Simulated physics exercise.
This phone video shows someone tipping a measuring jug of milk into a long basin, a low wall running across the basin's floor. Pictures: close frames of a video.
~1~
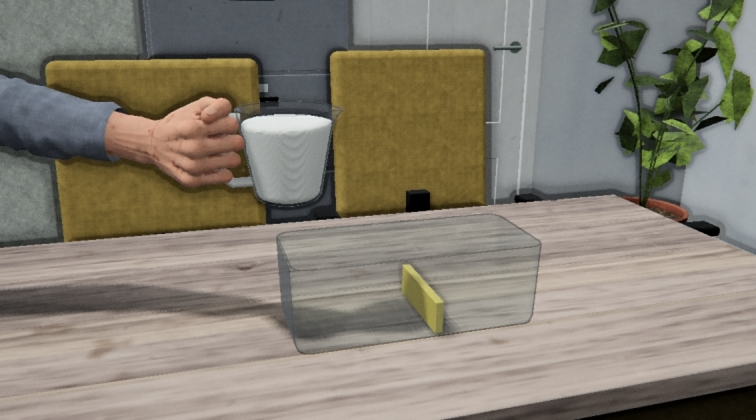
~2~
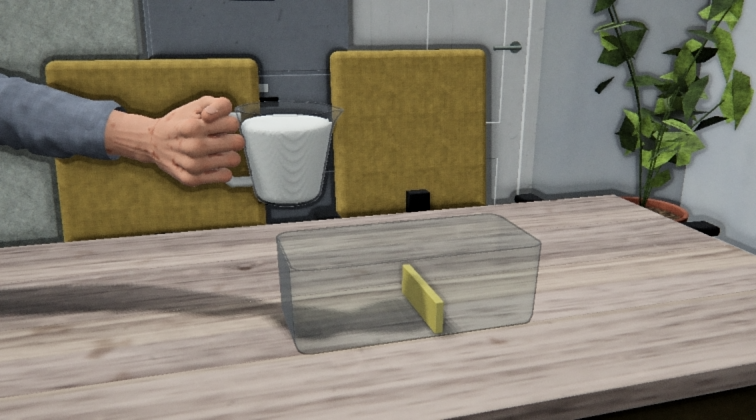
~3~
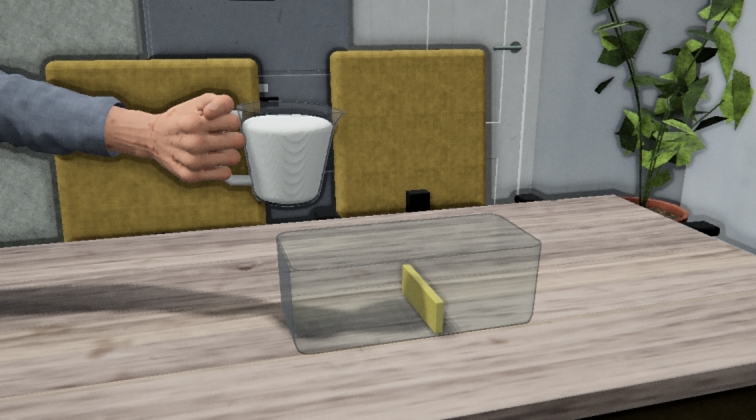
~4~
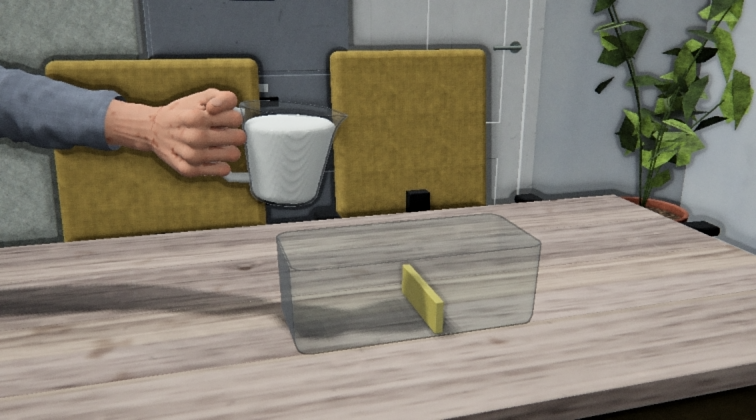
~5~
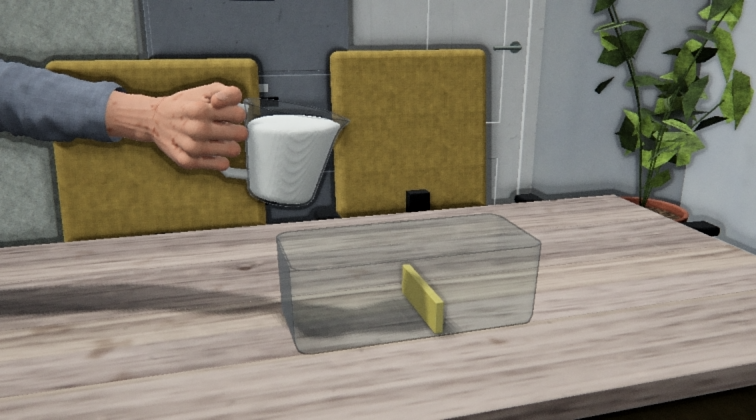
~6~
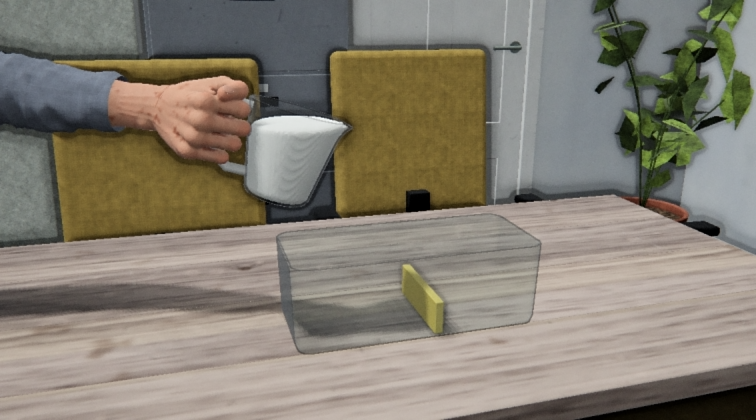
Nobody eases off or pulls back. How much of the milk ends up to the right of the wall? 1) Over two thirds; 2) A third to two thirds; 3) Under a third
Answer: 3.
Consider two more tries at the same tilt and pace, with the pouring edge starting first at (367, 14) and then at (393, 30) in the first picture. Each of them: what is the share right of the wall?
In order: Close to 65 and 85 percent.
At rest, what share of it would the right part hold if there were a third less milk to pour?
Near 5 in a hundred.
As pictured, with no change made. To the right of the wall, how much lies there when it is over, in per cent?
It comes to some 5 per cent.
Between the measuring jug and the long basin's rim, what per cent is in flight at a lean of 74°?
Somewhere around 20 per cent of it.
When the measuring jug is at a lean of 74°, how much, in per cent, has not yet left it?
It still holds around 60 per cent there.
A moment on, the measuring jug is tipped part way and 60 per cent is still to pour, 18 is left of the wall and 0 right of it.
Next, the measuring jug is tipped right over and 6 per cent is still to pour, 85 is left of the wall and 1 right of it.
Then the measuring jug is tipped right over and 0 per cent is still to pour, 94 is left of the wall and 4 right of it.
Later the measuring jug is tipped right over and 0 per cent is still to pour, 94 is left of the wall and 4 right of it.
In the end 94 per cent lies left of the wall, 4 right of it and 2 outside.
